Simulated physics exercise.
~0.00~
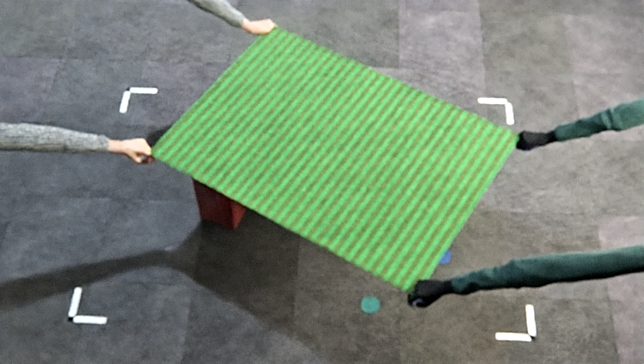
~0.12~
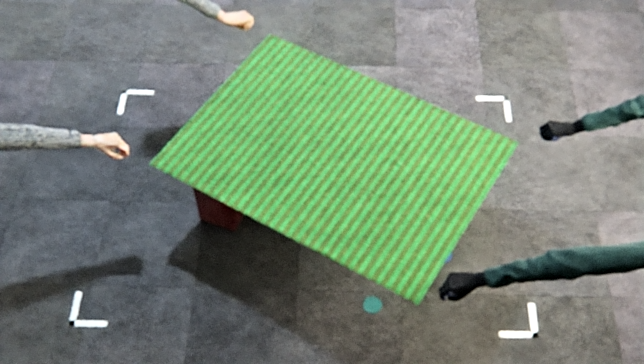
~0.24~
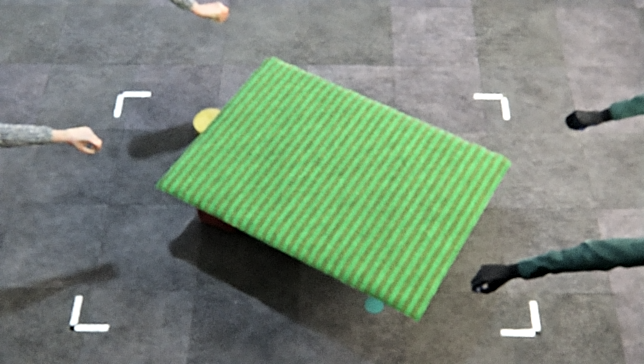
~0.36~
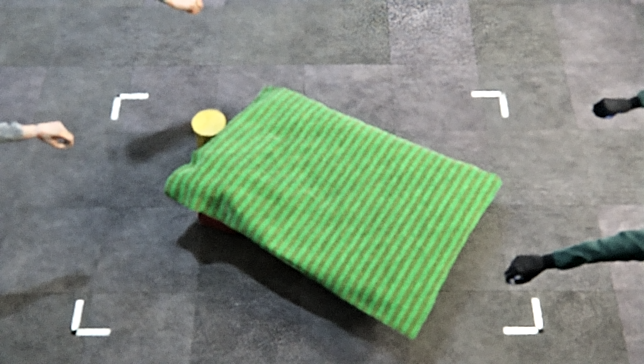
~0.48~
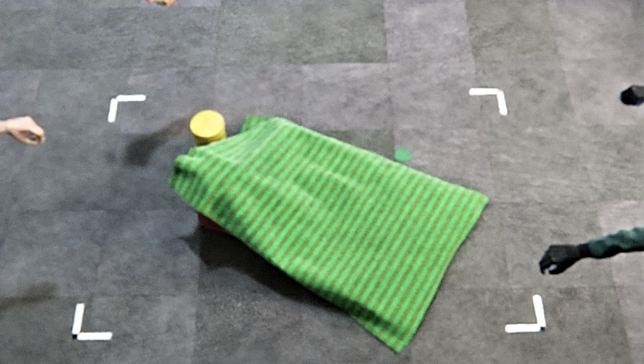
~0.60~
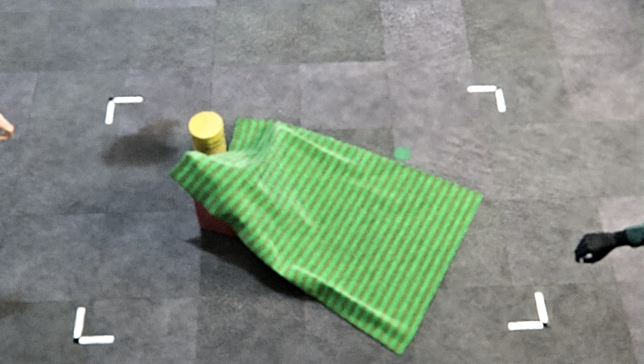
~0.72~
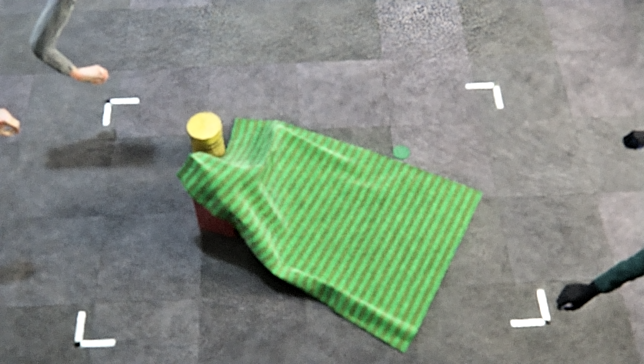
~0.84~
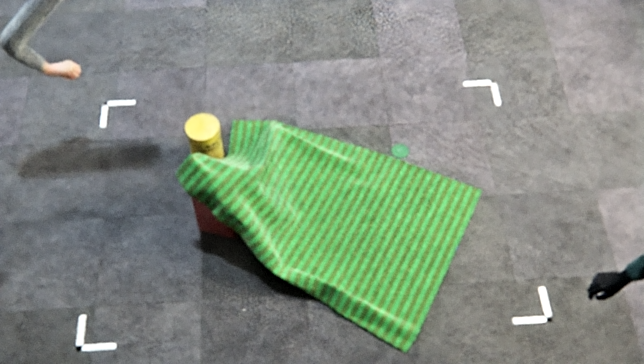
A green striped blanket, held flat by four hands, was released and dropped over a reddish crate and the floor beside it, sagging into folds and ending crumpled with a yellow round object and a small green disc still showing.
